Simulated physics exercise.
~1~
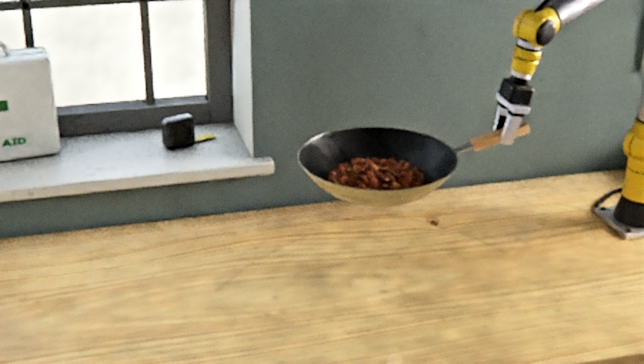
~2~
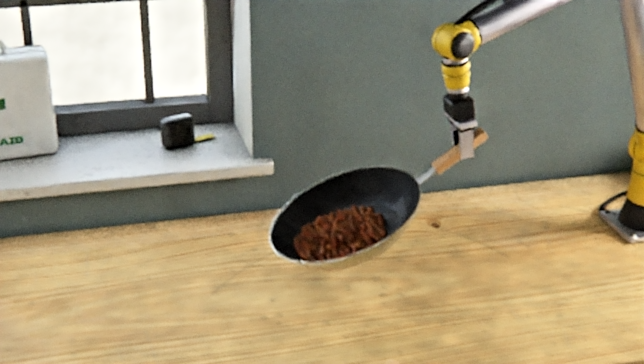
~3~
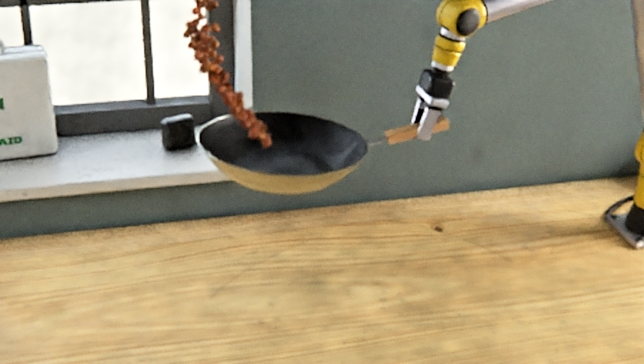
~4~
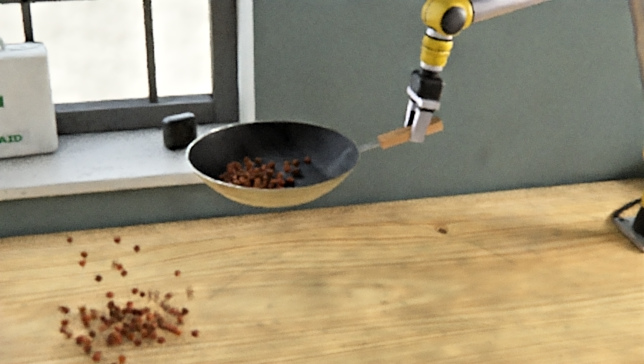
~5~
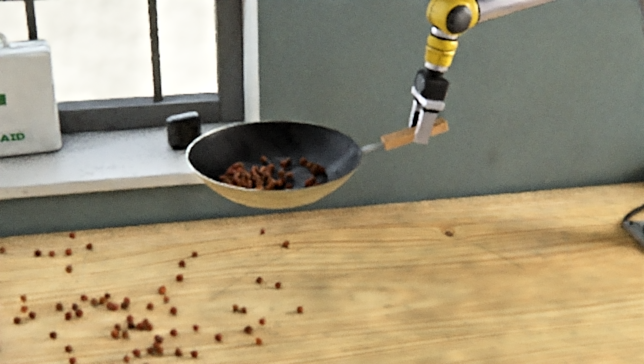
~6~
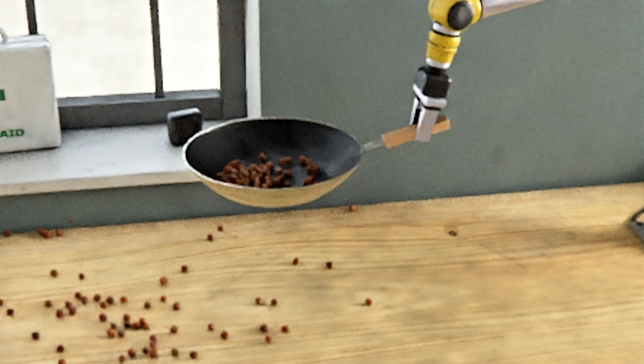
Above a wooden table, a robot arm tosses hazelnuts from a pan, scattering most across the tabletop.
